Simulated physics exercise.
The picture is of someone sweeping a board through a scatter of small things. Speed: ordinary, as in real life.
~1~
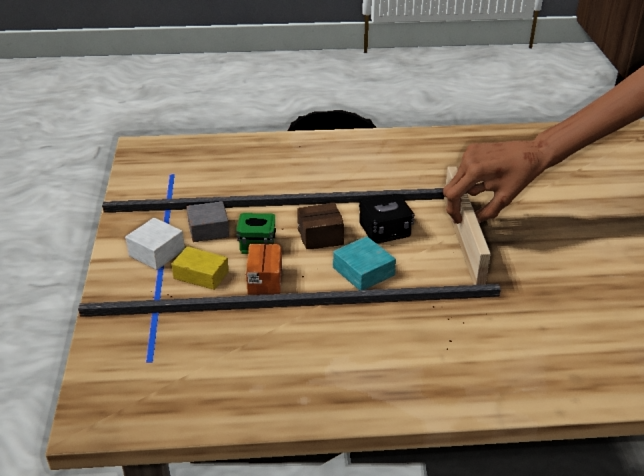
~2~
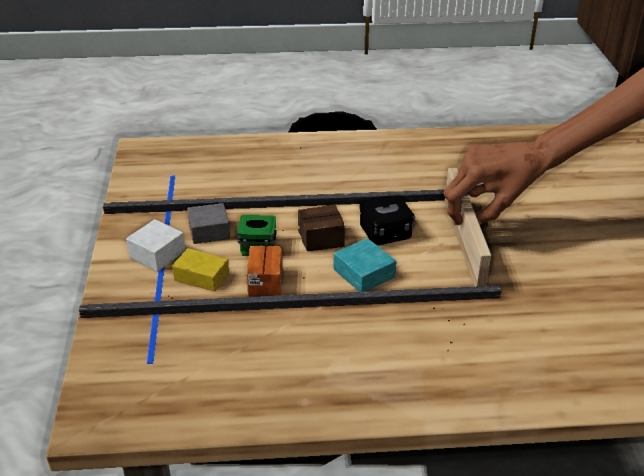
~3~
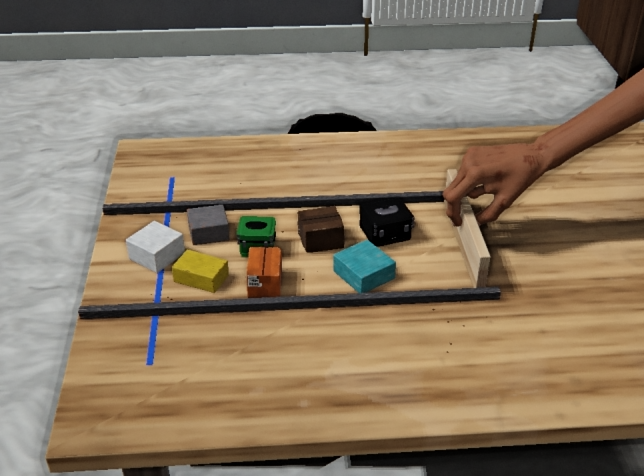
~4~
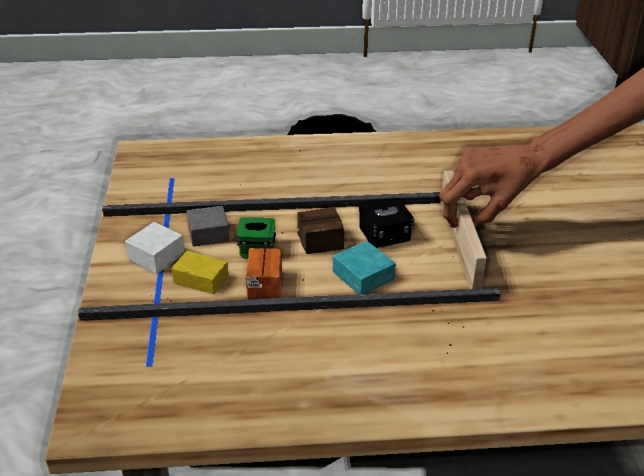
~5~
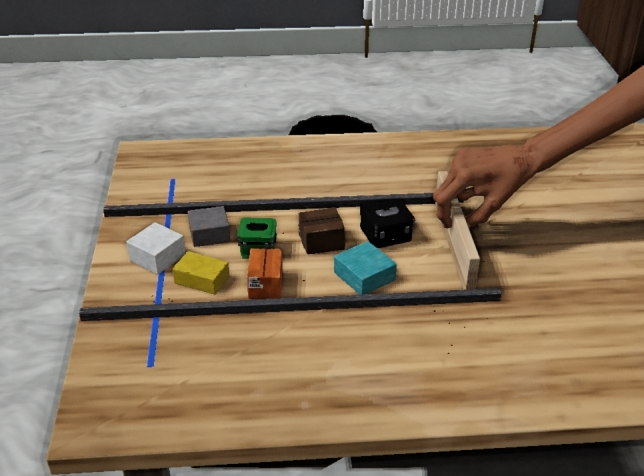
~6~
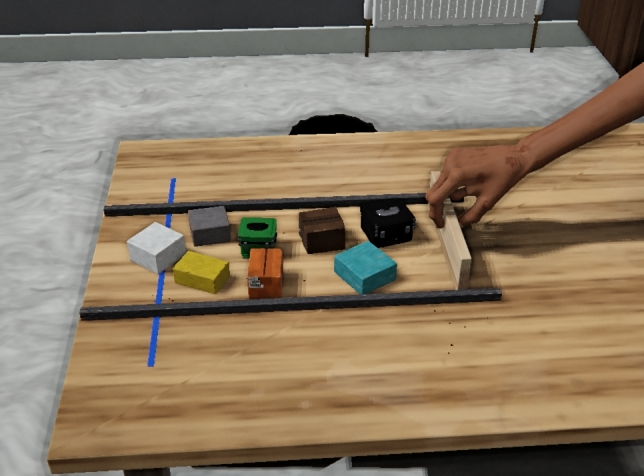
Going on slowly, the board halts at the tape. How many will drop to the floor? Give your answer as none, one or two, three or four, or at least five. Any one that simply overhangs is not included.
The count is three or four.
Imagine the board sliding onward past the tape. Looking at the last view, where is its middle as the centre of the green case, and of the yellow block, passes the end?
Green case: (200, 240); yellow block: (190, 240).
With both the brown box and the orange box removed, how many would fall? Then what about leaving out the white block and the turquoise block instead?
The count is 1 in the first case and 1 in the second.
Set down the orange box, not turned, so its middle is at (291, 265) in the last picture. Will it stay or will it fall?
Result: It does not drop.
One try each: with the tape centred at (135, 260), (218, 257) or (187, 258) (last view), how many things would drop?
Respectively, 6, 1 and 3.
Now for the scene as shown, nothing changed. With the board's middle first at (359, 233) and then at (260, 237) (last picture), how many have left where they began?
That gives 4 for the first and 8 for the second.
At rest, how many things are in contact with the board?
Count recorded: 2.
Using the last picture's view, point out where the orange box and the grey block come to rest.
Look around (97, 280) for the first and around (105, 221) for the second.
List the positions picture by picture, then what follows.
In the first picture, white block (156, 243); yellow block (201, 268); grey block (208, 221); board (465, 224); tape (162, 255).
In the second picture, yellow block (201, 270); orange box (265, 271).
In the third picture, grey block (208, 225); brown box (321, 229).
In the fourth picture, white block (155, 248); board (462, 228).
In the fifth picture, yellow block (202, 273); green case (258, 238).
In the sixth picture, white block (157, 248); yellow block (202, 272); grey block (209, 226); board (448, 229); tape (164, 259).
Early on, none off yet; white block at rest near (157, 248); yellow block at rest near (202, 272); grey block at rest near (209, 226).
A while later, none off yet; white block travelled about its own width near (101, 254); yellow block travelled about its own width near (148, 278); grey block travelled well along near (151, 223).
Finally, the number that fall off is three or four; lost, green case, yellow block and white block.
